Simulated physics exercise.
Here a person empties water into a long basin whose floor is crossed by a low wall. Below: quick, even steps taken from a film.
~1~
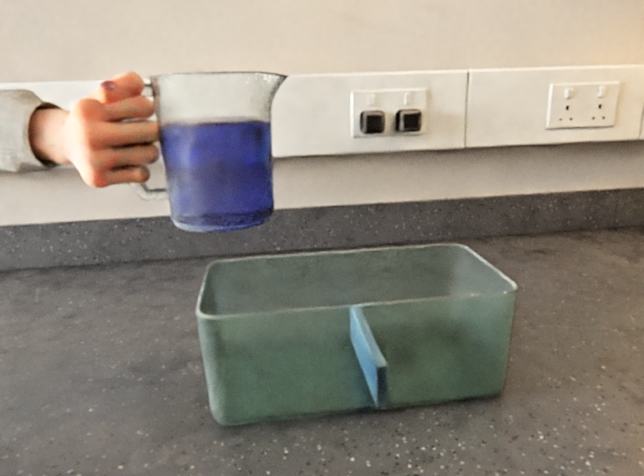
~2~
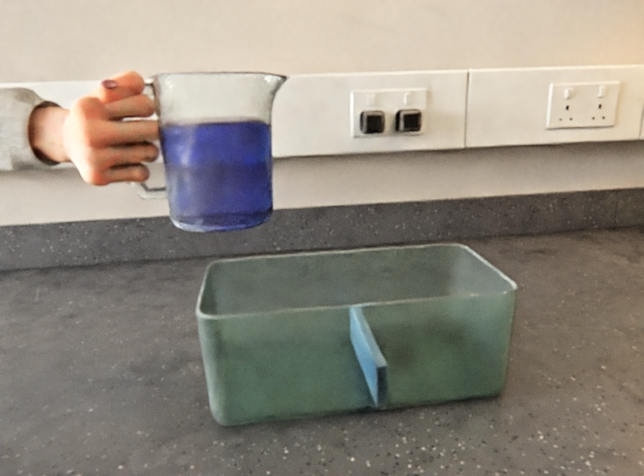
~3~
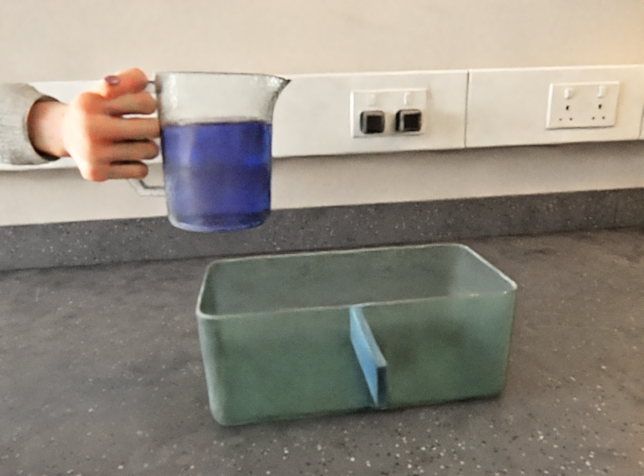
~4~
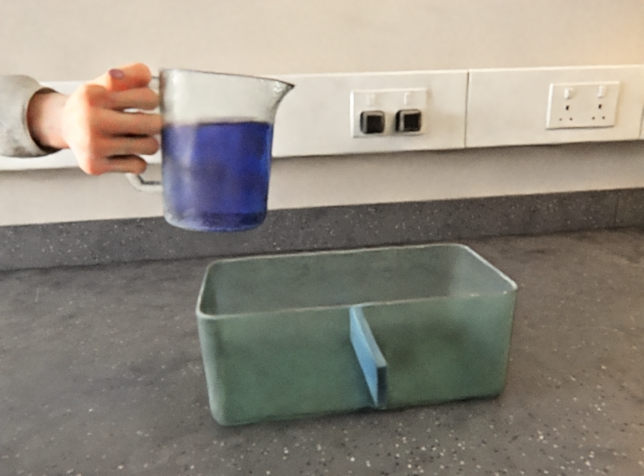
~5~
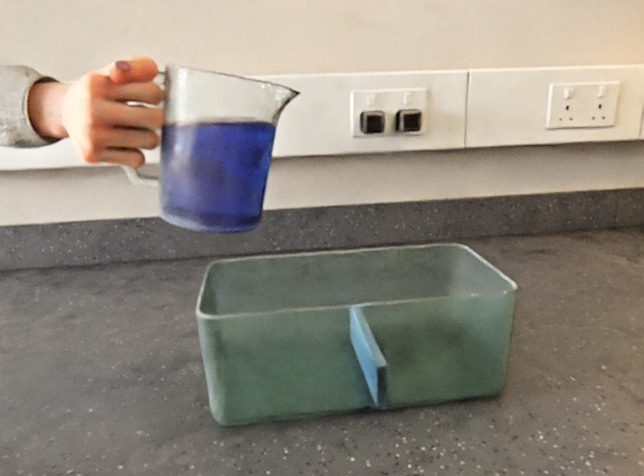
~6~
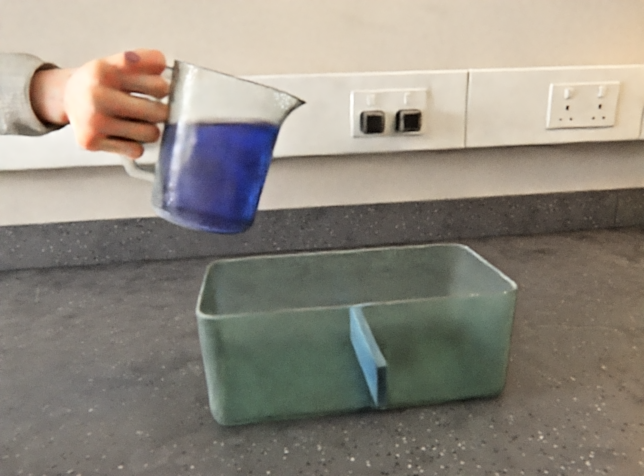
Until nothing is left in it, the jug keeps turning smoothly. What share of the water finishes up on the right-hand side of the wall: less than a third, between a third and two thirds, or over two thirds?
Lands in the middle band.
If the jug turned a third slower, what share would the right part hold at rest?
Around 55 per cent ends up there.
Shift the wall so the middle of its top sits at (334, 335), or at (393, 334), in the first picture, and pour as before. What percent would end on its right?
The first one comes to 95 percent, while the second comes to 5 percent.
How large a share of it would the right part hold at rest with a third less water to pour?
25 %.
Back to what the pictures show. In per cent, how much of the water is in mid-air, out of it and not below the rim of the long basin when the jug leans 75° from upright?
Estimate: 10 per cent, roughly.
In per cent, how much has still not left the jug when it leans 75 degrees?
Roughly 90 percent remains at that point.
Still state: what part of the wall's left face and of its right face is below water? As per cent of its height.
Some 30 per cent left and 40 right.
A moment on, the tilt is 75° and 88 per cent is still to pour, 1 is left of the wall and 0 right of it.
Next, the tilt is 100° and 37 per cent is still to pour, 16 is left of the wall and 25 right of it.
Then the tilt is 101° and 8 per cent is still to pour, 37 is left of the wall and 49 right of it.
Later the tilt is 101° and 1 per cent is still to pour, 48 is left of the wall and 49 right of it.
At rest 49 per cent lies left of the wall, 50 right of it and 1 outside.
